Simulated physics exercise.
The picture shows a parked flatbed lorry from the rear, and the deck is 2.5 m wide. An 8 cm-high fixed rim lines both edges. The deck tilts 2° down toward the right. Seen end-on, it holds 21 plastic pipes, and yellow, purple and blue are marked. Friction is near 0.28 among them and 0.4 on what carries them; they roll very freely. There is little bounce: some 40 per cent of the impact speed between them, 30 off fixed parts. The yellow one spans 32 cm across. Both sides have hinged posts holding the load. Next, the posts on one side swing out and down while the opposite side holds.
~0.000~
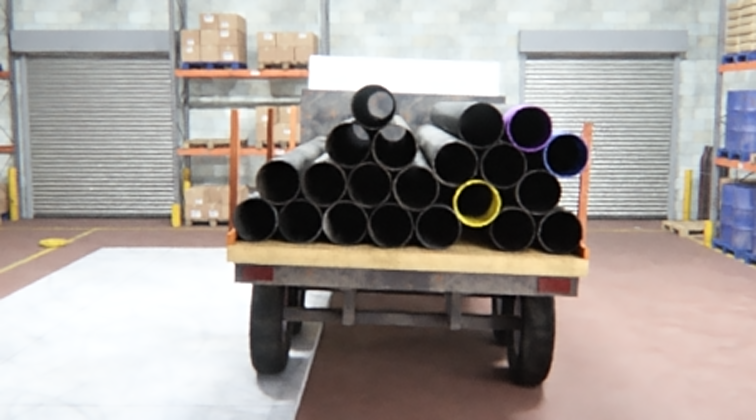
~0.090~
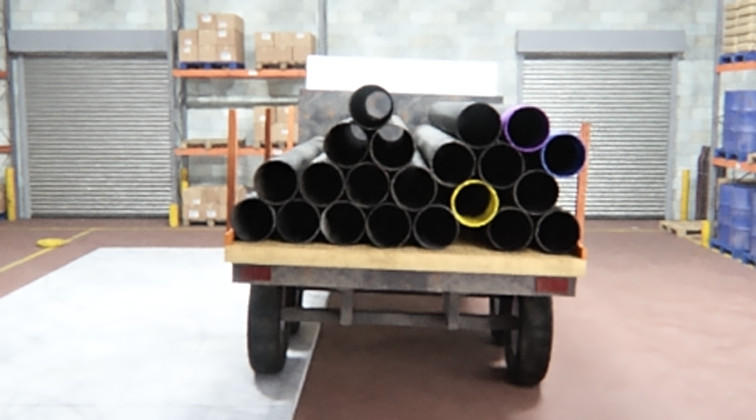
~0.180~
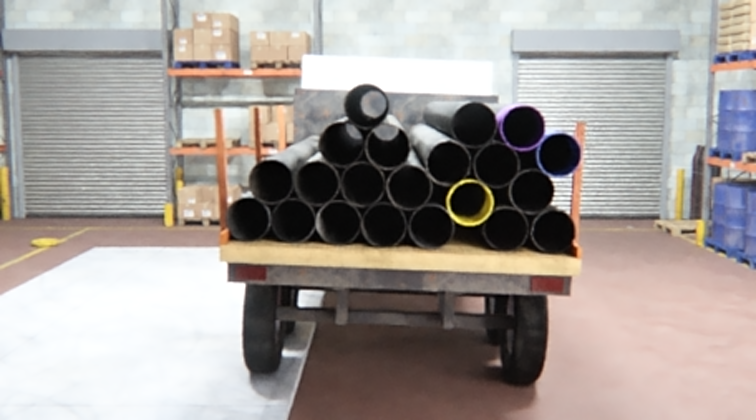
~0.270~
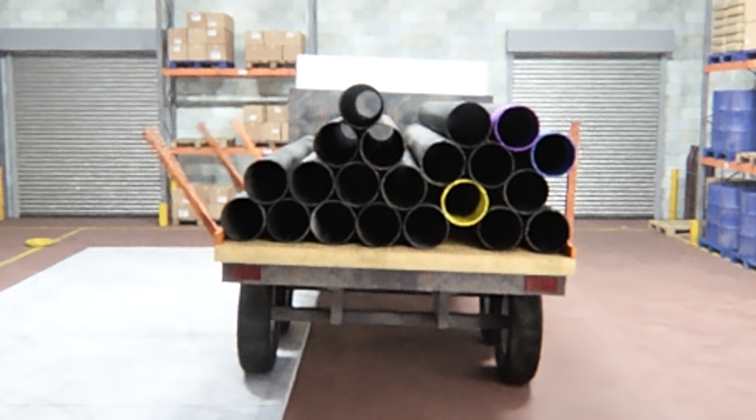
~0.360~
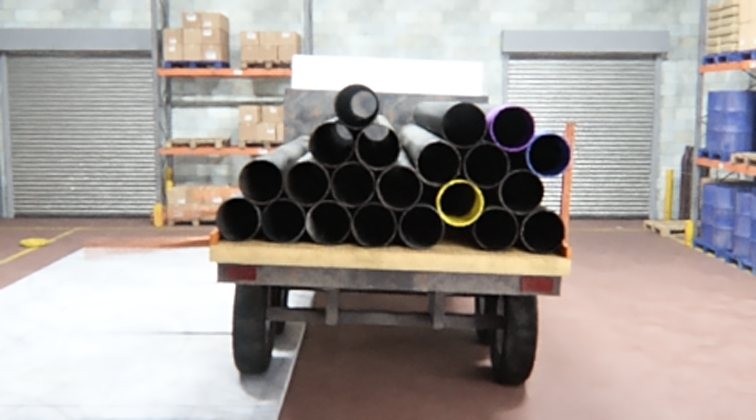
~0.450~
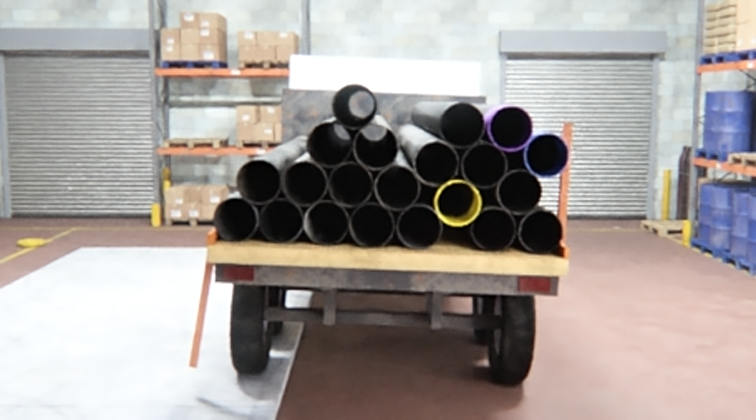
The orange posts on the left side of a parked flatbed swung outward and down until they hung below the deck, while the stacked black pipes, one yellow-rimmed, showed no clear shift.
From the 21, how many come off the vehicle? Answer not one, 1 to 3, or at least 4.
The answer is not one.
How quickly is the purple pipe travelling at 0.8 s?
About 0.0 m/s.
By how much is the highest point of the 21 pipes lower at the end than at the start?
About 0 cm lower.
By 0.8 s, yellow is up on others, 75 cm from the right edge; purple is up on others, 40 cm from the right edge; blue is up on others, 15 cm from the right edge; 0 gone from the deck.
Finally (1.2 s), yellow is up on others, 75 cm from the right edge; purple is up on others, 40 cm from the right edge; blue is up on others, 15 cm from the right edge; 0 gone from the deck.
